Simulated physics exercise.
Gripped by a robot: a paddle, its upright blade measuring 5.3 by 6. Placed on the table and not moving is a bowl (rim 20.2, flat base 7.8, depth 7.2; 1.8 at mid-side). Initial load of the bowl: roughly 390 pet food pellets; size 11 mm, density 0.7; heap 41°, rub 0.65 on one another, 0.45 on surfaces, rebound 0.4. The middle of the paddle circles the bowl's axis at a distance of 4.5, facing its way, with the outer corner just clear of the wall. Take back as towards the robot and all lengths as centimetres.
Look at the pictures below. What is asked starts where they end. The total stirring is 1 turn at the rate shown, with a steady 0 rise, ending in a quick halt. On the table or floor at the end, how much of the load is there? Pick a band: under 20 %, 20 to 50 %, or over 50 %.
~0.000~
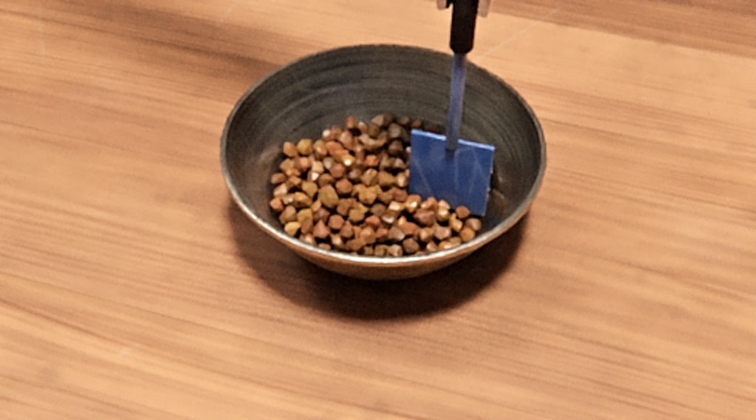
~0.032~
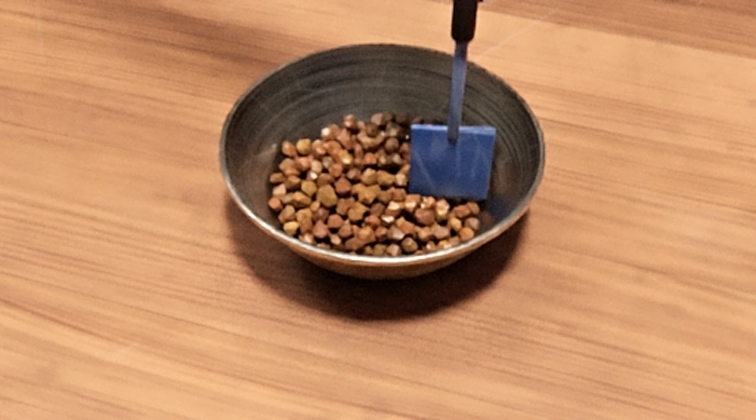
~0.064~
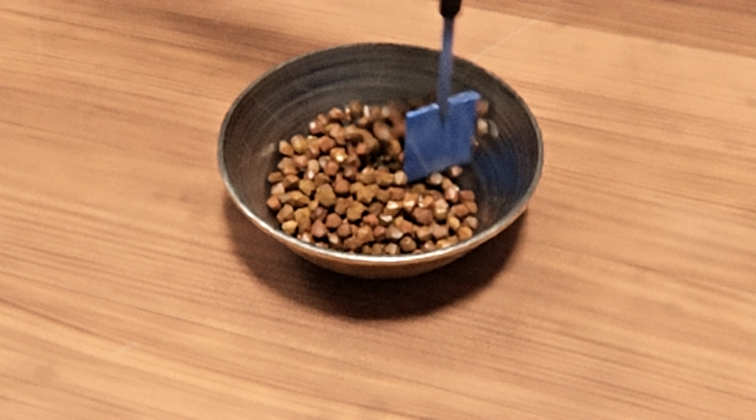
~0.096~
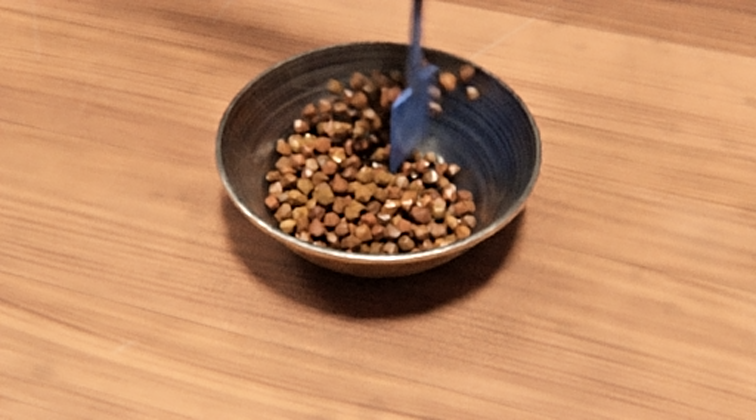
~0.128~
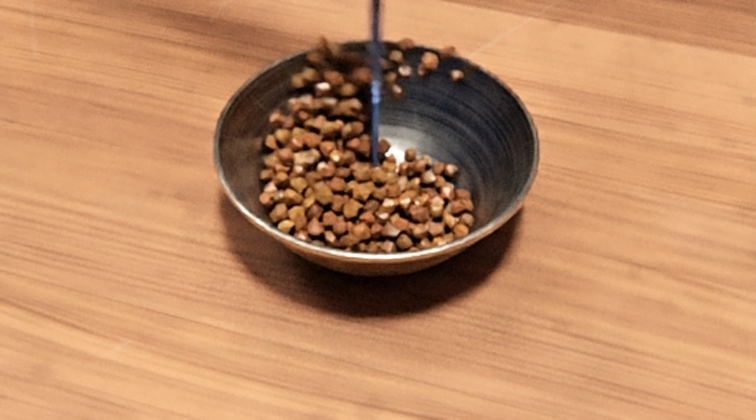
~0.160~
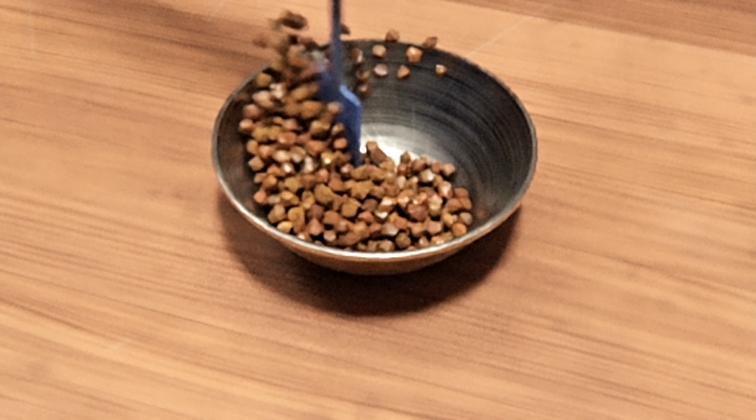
20 to 50 %.
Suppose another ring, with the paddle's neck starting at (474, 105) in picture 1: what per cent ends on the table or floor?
10 %.
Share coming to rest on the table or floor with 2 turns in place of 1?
It would be around 45 percent.
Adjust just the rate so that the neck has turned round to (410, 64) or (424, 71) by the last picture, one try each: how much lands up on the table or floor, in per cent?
About 5 and 5 %.
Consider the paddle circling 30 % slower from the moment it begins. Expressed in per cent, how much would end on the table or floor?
Estimated share: Near 10 %.
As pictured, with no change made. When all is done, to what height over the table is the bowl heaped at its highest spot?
Roughly 6.5 centimetres.
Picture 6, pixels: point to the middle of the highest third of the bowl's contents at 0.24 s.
Centre estimate: Approx. (285, 191) px.
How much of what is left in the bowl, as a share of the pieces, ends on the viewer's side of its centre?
Close to 30 in a hundred.
After 0.24 s, 221° round, highest piece 11 above the table; 363 in the bowl, 28 in flight or on the tool.
After 0.32 s, 300° round, highest piece 11 above the table; 335 in the bowl, 7 on the table or floor, 49 in flight or on the tool.
After 0.56 s, 0° round, highest piece 7 above the table; 288 in the bowl, 103 on the table or floor.
After 1.26 s, 0° round, highest piece 7 above the table; 288 in the bowl, 103 on the table or floor.
At rest, 288 in the bowl, 103 on the table or floor. That is 26 % on the table or floor.
